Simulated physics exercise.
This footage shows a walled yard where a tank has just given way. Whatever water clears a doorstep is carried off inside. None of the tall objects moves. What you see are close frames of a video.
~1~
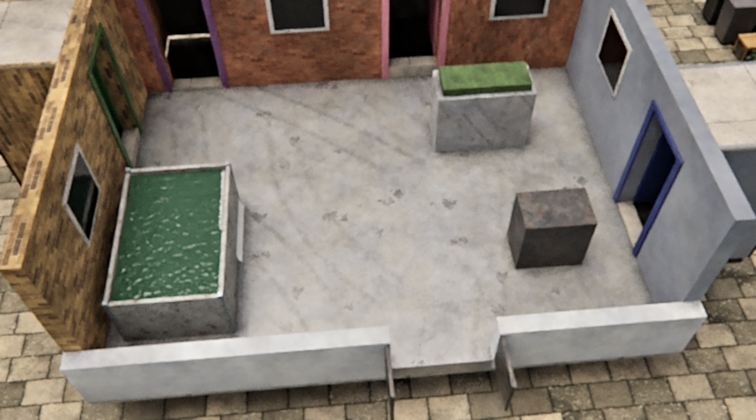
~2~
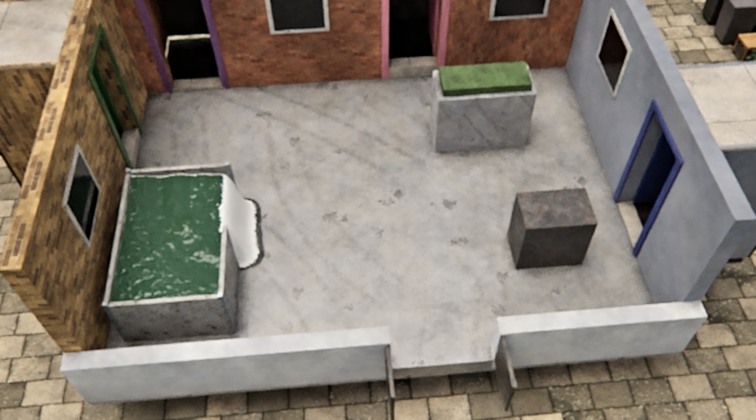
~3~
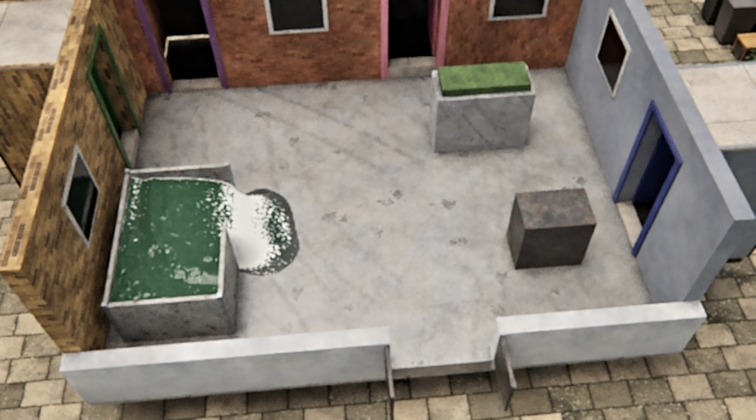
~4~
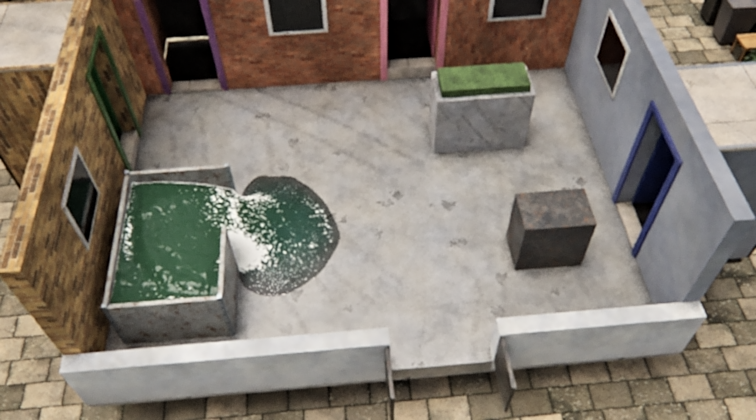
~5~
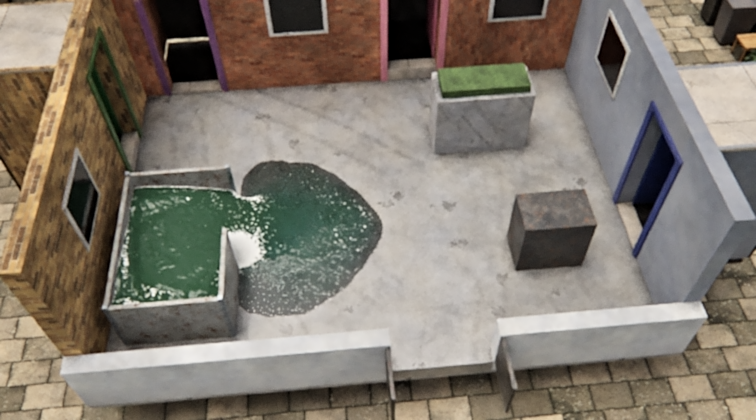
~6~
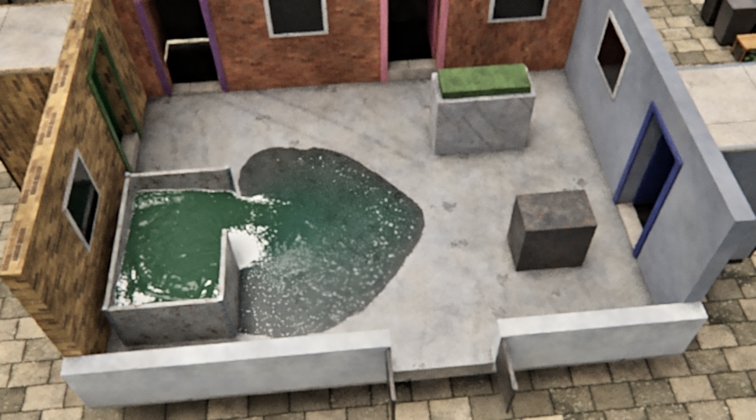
The clip opens on a walled yard with an open tank of still green water at the left and two blocks at the right. Water pours through a gap in the tank's right side, foaming white, then spreads rightward across the grey floor in a widening, dark-edged green pool.
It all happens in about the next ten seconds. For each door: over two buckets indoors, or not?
Result: The blue door swallows too much water. The pink door swallows an okay amount of water. The purple door swallows an okay amount of water. The green door swallows an okay amount of water.
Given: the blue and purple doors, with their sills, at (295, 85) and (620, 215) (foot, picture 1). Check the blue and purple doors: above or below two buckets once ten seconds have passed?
Well, the blue one stays short of the threshold, while the purple one crosses the threshold.
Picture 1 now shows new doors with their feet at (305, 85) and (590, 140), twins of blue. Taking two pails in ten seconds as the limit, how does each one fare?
Going in the given order, they come out within bounds and over the limit.
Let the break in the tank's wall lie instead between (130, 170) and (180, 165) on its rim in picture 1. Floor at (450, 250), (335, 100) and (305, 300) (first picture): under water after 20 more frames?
Following the listed order, the three come out not reached, reached by the spill and not reached.
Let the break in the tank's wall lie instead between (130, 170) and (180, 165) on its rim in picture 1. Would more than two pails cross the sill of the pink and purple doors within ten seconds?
Pink door: Falls short; purple door: Exceeds the limit.
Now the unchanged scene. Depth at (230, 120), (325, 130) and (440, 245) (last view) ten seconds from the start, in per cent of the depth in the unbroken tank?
Estimated readings in sequence: 4, 4, 8 percent.
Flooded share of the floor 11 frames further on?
About 60 in a hundred.
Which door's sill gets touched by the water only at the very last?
I say the one in green.
A moment on, water covers 50 % of the floor; the blue door not reached, the pink door not reached, the purple door not reached, the green door not reached.
Next, water covers 60 % of the floor; the blue door under two buckets in, the pink door wet at the sill, nothing in, the purple door not reached, the green door not reached.
Then, water covers 70 % of the floor; the blue door over two buckets in, the pink door under two buckets in, the purple door not reached, the green door not reached.
Later, water covers 75 % of the floor; the blue door far over two buckets in, the pink door under two buckets in, the purple door wet at the sill, nothing in, the green door not reached.
In the end, water covers 90 % of the floor; the blue door far over two buckets in, the pink door under two buckets in, the purple door wet at the sill, nothing in, the green door wet at the sill, nothing in.
